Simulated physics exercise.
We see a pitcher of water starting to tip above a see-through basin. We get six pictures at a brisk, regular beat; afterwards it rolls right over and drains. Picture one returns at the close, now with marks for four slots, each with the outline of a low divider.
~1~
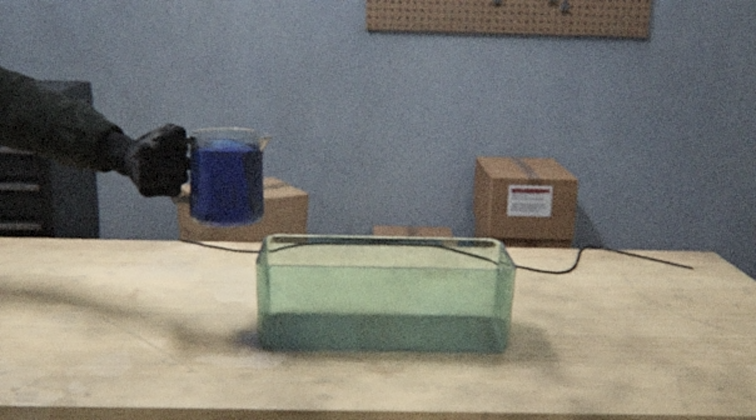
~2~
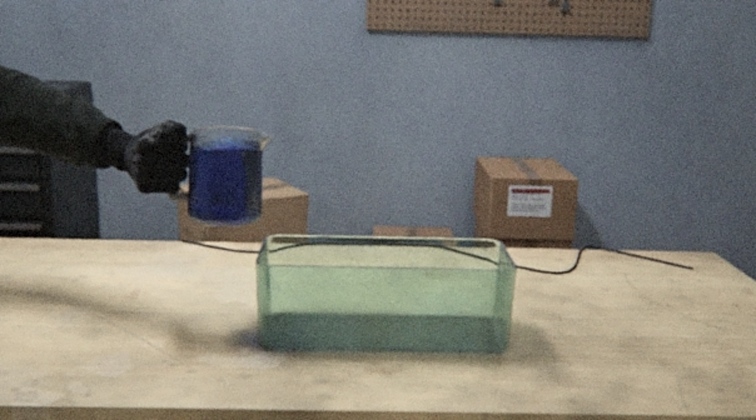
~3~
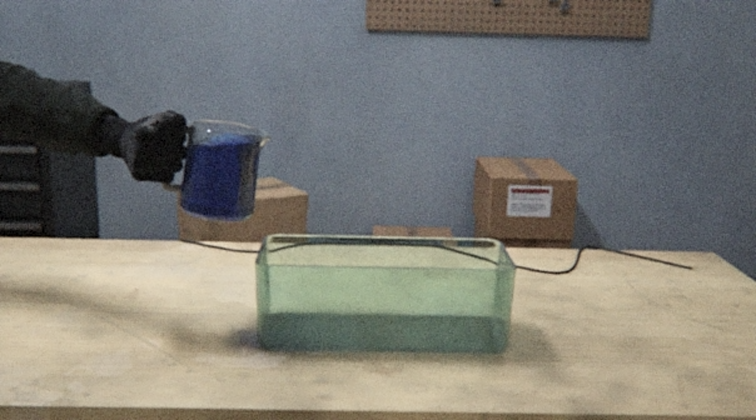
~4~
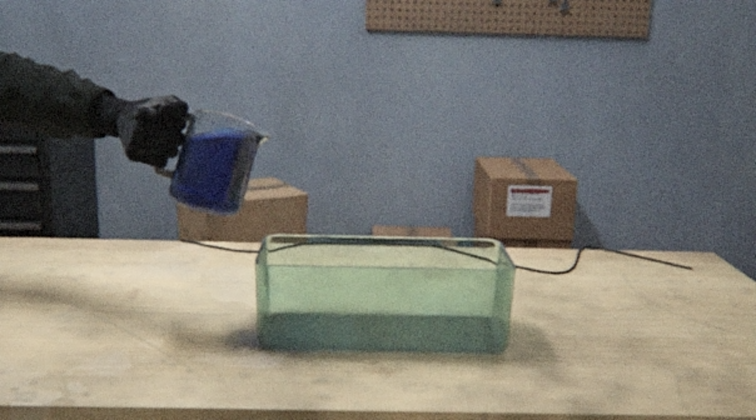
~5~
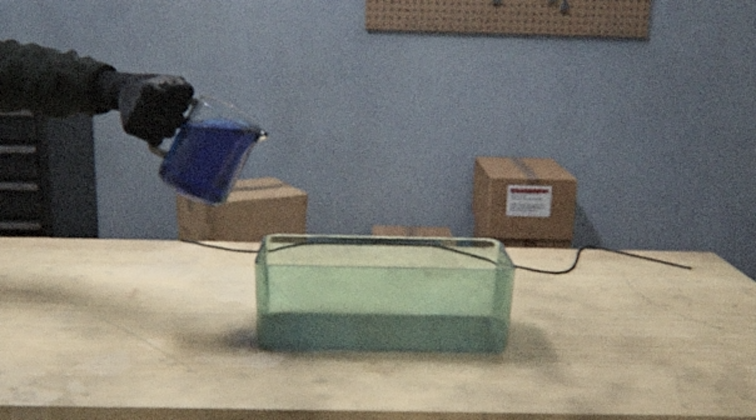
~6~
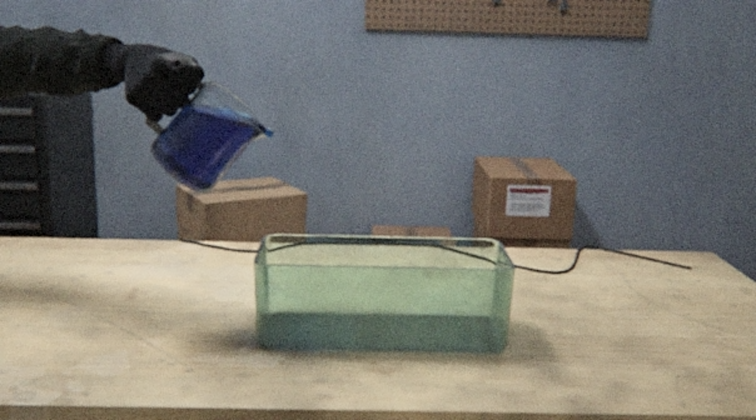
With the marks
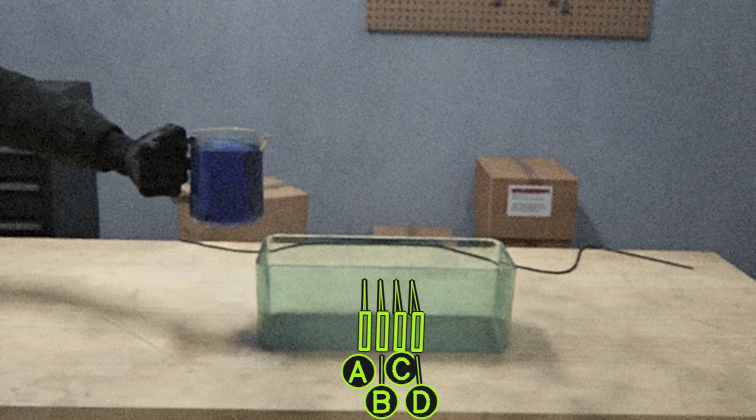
The clip shows a dark-gloved hand holding a clear pitcher of blue liquid above a see-through, greenish basin on a wooden table, then gradually tilting it to the right until the liquid reaches the lip.
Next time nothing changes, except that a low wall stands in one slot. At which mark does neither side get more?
Use position A.
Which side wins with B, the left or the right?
The left one.
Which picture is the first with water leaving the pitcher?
Picture 6.
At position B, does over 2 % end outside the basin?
Yes.
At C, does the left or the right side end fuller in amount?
The left side.
On the marked copy, A at (364, 355); B at (381, 355); C at (399, 356); D at (416, 356).
Choosing A, about 54 % ends left of the wall and 42 % right of it; 4 % is lost outside.
Choosing B, about 84 % ends left of the wall and 9 % right of it; 8 % is lost outside.
Choosing C, about 85 % ends left of the wall and 3 % right of it; 11 % is lost outside.
Choosing D, about 84 % ends left of the wall and 5 % right of it; 10 % is lost outside.
